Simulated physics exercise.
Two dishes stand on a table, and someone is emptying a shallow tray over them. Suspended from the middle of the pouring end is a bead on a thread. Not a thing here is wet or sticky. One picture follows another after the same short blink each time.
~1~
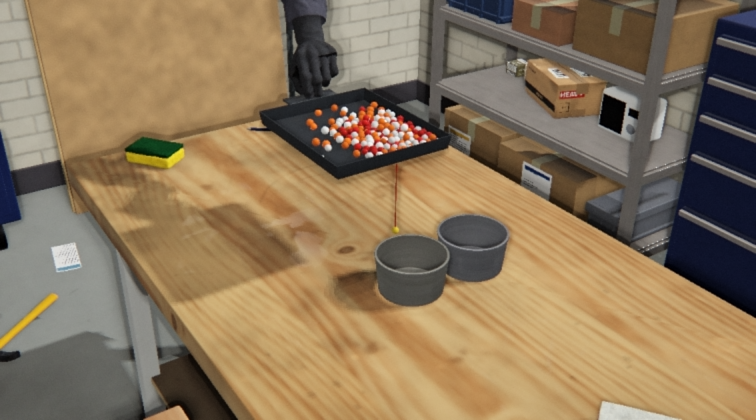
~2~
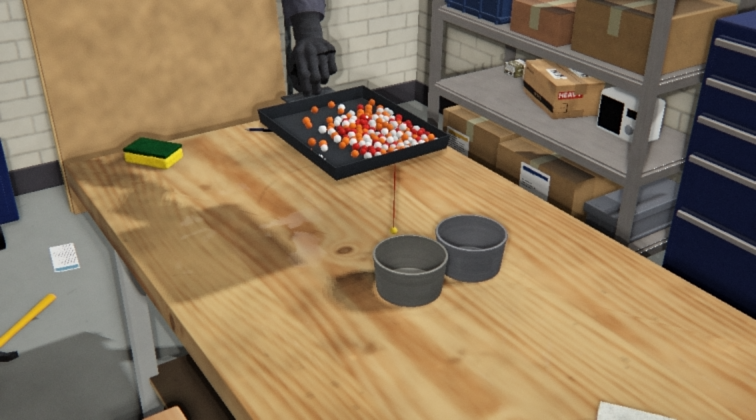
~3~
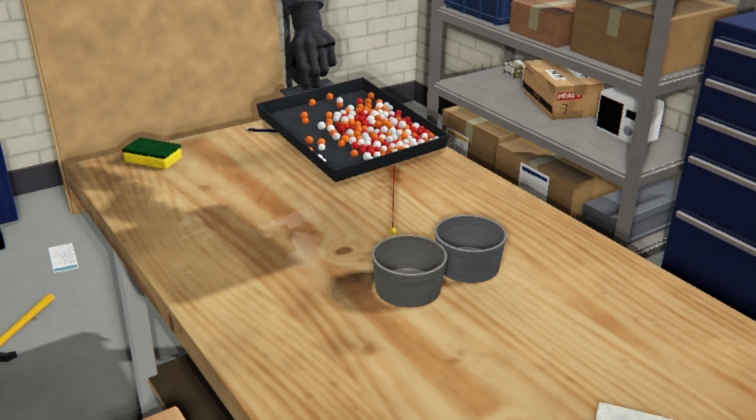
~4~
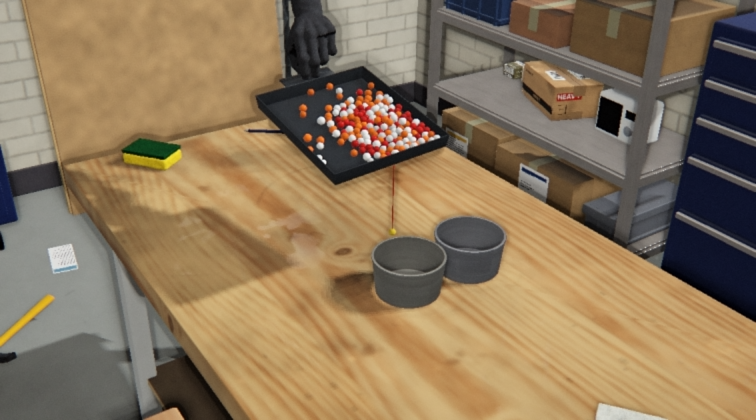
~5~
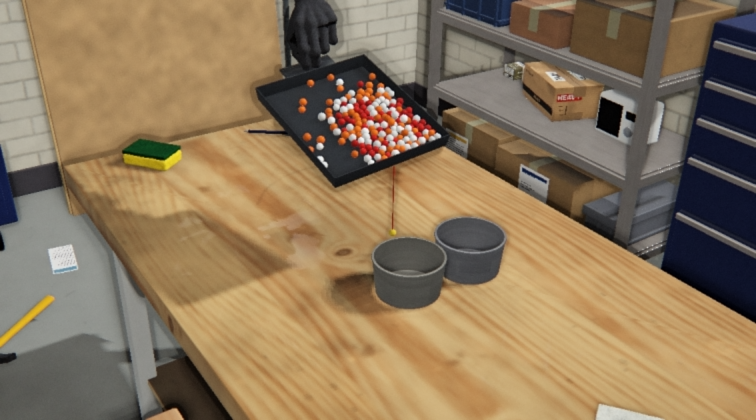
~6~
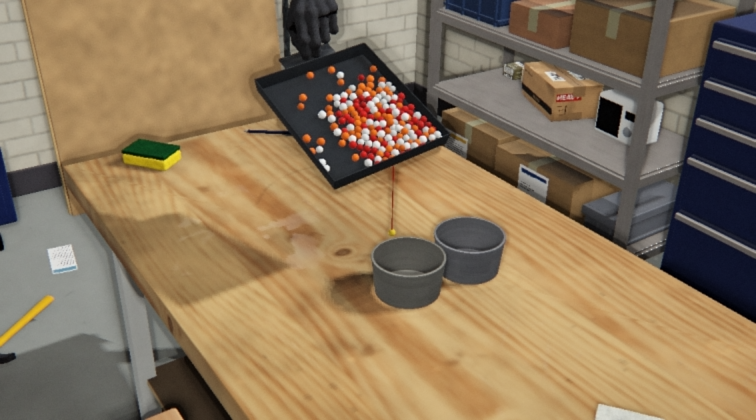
A gloved hand stayed behind a shallow black tray of orange, red and white beads as its far side rose, tilting it toward two gray dishes on a wooden table while the beads shifted slightly.
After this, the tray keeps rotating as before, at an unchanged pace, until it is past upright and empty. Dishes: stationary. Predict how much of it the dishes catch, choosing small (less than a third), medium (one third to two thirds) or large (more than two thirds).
The catch is small, less than a third.
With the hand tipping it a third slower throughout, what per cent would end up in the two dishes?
Around 20 percent.
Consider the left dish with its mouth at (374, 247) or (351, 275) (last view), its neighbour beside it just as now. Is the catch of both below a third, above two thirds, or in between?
Where the dishes stand first, under a third; where they stand second, more than two thirds.
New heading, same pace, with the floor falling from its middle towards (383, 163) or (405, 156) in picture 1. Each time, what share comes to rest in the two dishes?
About 40 % and about 80 %.
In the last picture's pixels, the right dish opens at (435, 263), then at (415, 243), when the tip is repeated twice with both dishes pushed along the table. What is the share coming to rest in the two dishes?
Around 40 and then 80 per cent.
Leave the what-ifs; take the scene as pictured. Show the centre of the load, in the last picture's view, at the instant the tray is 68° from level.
I'd mark the middle close to (370, 149).
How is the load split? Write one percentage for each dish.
In per cent, left near 20 and right near 0.
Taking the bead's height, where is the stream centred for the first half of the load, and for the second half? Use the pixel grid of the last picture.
Around (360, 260) and then (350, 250).
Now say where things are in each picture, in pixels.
Corners of the pouring end at (338, 165) and (449, 135), level; middle of the load at (383, 133), round plastic beads; left dish at (433, 284); right dish at (495, 261); bead on its thread at (395, 230), in the first picture.
Corners of the pouring end at (336, 166) and (447, 135), level; middle of the load at (381, 132), in the second picture.
Corners of the pouring end at (336, 169) and (447, 135), tipped barely, lowest at the left corner; middle of the load at (381, 129), a stray few on the move, in the third picture.
Corners of the pouring end at (335, 173) and (447, 134), tipped a little, lowest at the left corner; middle of the load at (380, 126), a small part on the move, in the fourth picture.
Corners of the pouring end at (336, 176) and (448, 134), tipped clearly, lowest at the left corner; middle of the load at (381, 122), about a quarter on the move, in the fifth picture.
Corners of the pouring end at (335, 179) and (448, 133), tipped clearly, lowest at the left corner; middle of the load at (381, 120), about two thirds on the move; left dish at (430, 287); right dish at (491, 263), in the sixth picture.
Soon, tray tipped steeply; nearly all on the tray; a stray few in the left dish; a stray few outside both; a stray few in the air.
A while on, tray tipped past a quarter turn; a small part on the tray; a small part in the left dish; about half outside both; about a quarter in the air.
Towards the end, tray tipped past a quarter turn; about a quarter in the left dish; most outside both.
Finally, tray tipped past a quarter turn; about a quarter in the left dish; none in the right dish; most outside both.
